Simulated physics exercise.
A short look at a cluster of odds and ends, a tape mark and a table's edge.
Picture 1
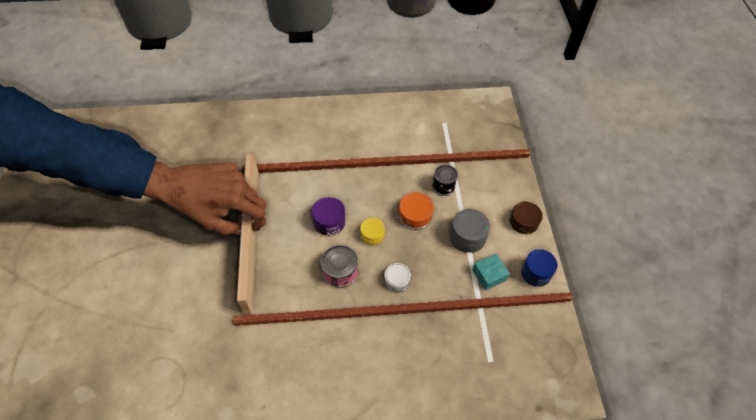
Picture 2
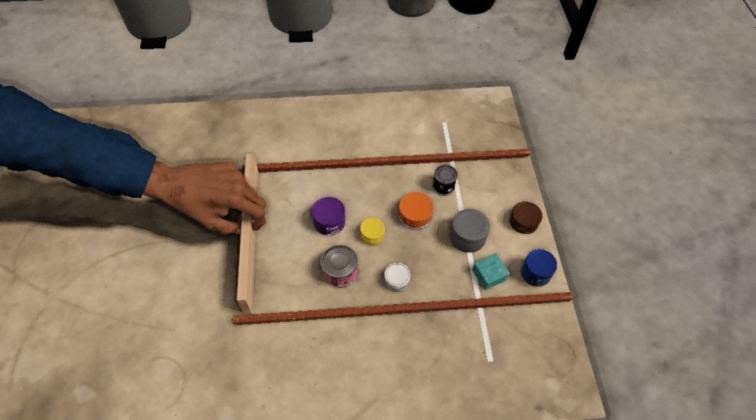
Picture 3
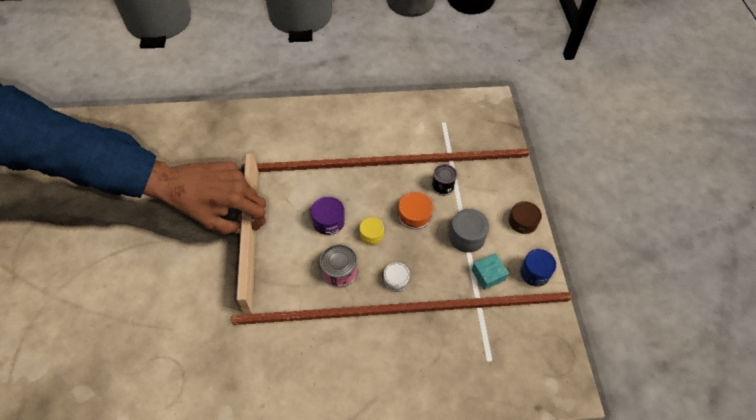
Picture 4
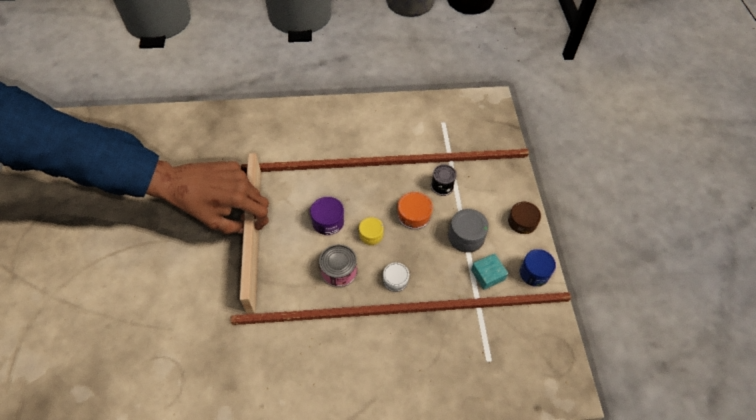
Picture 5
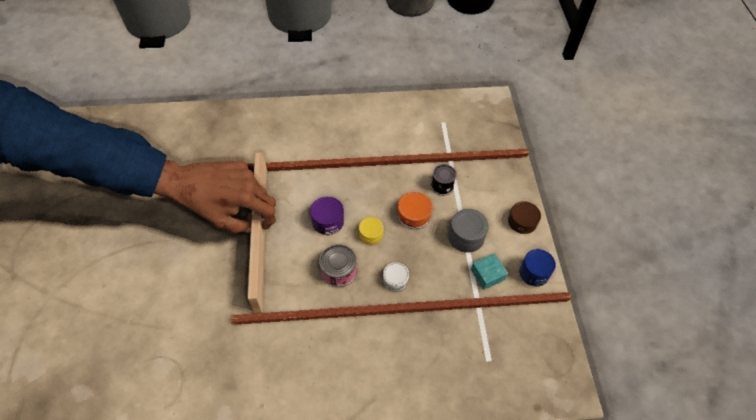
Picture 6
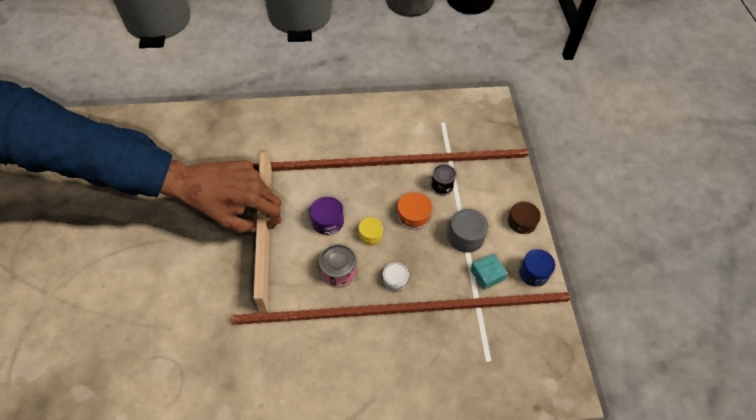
On a worn tabletop, a hand held a wooden board upright beside a cluster of small tubs, tins and a turquoise block, then slid it slightly right while the objects stayed practically still.
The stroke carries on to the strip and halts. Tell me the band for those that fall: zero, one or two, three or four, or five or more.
In the end the number that fall off is zero.
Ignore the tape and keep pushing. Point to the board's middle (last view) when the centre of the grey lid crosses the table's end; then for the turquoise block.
Its middle is around (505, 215) and around (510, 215).
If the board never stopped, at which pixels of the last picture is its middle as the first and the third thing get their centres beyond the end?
About (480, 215), then (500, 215).
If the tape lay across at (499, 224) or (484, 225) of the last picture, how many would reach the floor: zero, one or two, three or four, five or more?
One after another: One to two; just one or two.
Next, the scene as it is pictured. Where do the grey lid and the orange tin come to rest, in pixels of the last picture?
Near (508, 229) and (507, 198).
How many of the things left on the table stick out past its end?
0 of them.
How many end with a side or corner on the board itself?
The number is 5.
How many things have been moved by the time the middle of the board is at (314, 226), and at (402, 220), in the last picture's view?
By then 1, and 5.
Early on, none off yet; brown tub at rest near (524, 218); blue tub at rest near (537, 268); turquoise block at rest near (489, 272).
Finally, the number that fall off is zero.
